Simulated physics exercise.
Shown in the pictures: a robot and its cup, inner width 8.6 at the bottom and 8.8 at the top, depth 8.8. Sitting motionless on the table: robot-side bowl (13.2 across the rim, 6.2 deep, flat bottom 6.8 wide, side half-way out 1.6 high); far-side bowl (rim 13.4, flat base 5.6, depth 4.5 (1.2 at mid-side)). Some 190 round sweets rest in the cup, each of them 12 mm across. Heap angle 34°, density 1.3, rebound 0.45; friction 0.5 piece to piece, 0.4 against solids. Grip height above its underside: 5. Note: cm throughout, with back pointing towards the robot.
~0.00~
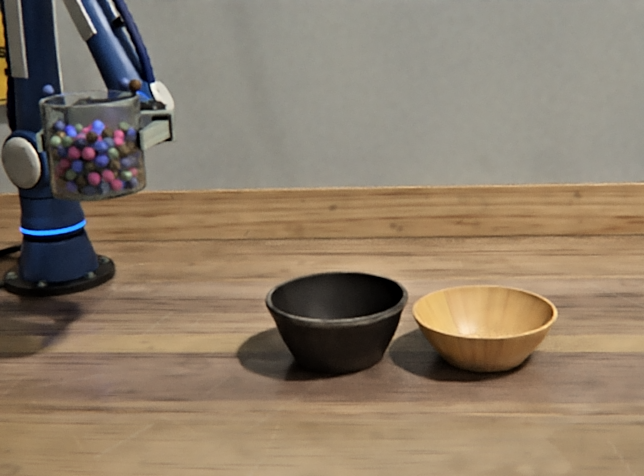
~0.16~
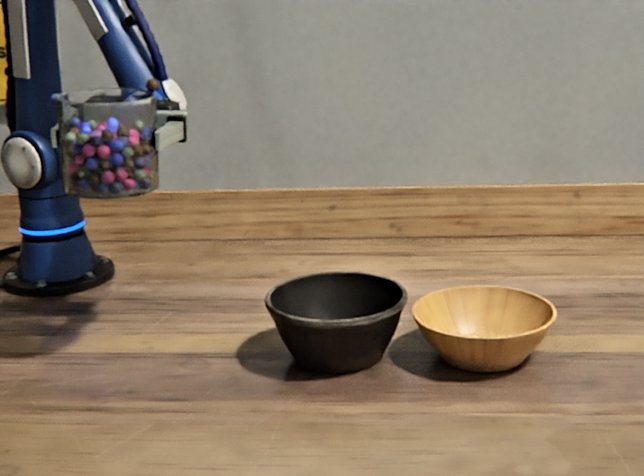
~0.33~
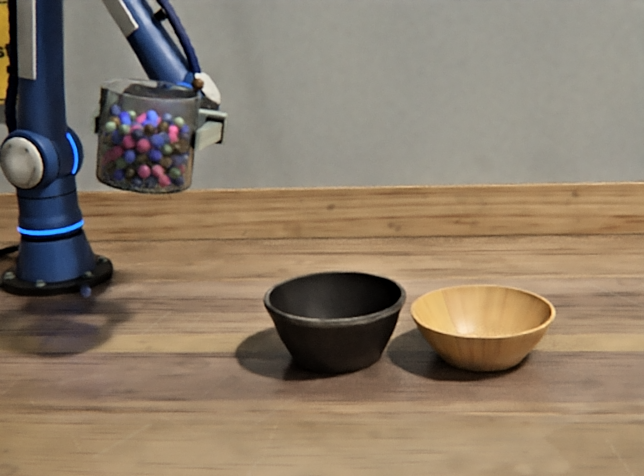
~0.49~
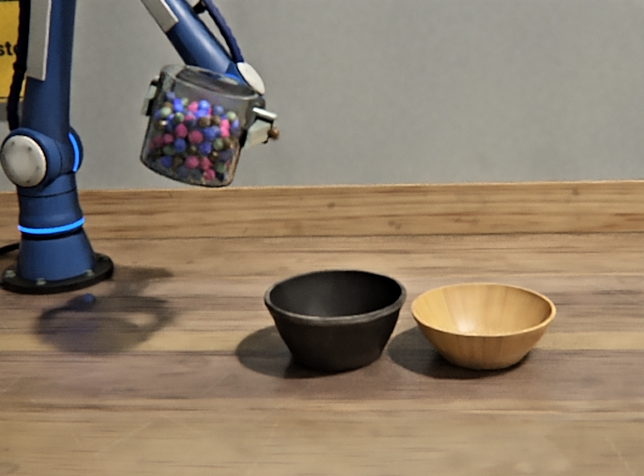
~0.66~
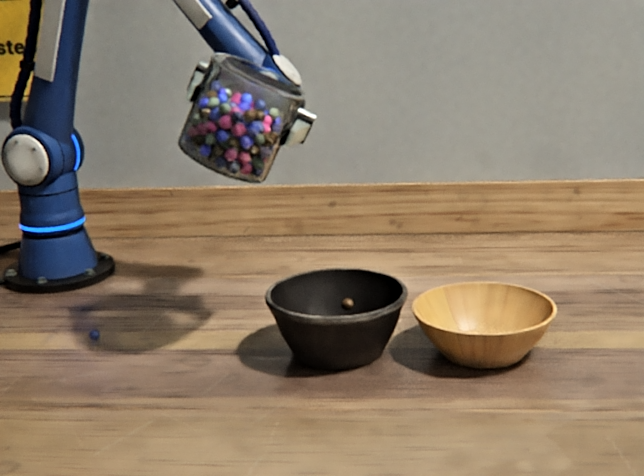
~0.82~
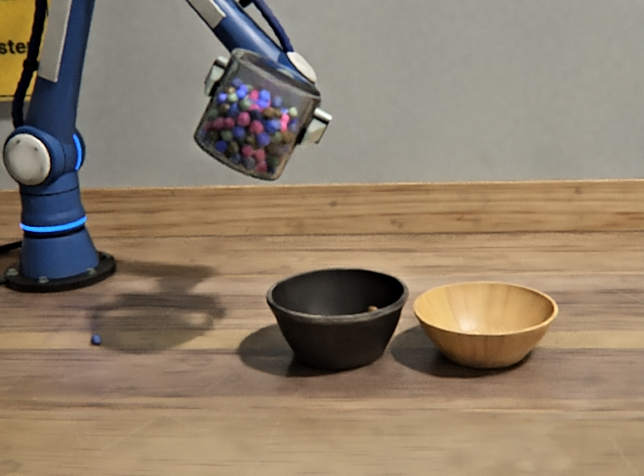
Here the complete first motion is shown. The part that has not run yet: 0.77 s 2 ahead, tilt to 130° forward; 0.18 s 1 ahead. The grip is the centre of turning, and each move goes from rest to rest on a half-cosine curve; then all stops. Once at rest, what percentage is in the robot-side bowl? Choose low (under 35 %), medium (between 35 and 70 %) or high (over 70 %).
High.
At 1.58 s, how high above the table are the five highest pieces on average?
About 24 cm.
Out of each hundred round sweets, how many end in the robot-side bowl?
100 %, roughly.
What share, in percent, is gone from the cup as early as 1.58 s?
Roughly 55 per cent by then.
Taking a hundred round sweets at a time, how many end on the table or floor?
About 0 %.
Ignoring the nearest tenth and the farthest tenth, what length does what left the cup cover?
It covers about 6 centimetres.
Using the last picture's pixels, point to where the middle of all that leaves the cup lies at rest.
Approximately (347, 329) in pixels.
By 1.20 s, tilted 79° forward, highest piece 28 above the table; 185 in the cup, 1 in the robot-side bowl, 1 on the table or floor.
By 1.58 s, tilted 130° forward, highest piece 23 above the table; 80 in the cup, 72 in the robot-side bowl, 2 on the table or floor, 1 in the far-side bowl, 32 in flight or on a rim.
By 1.97 s, tilted 130° forward, highest piece 6 above the table; 183 in the robot-side bowl, 3 on the table or floor, 1 in the far-side bowl.
By 3.02 s, tilted 130° forward, highest piece 6 above the table; 183 in the robot-side bowl, 3 on the table or floor, 1 in the far-side bowl.
Final count, 183 in the robot-side bowl, 3 on the table or floor, 1 in the far-side bowl. That is 98 % in the robot-side bowl.
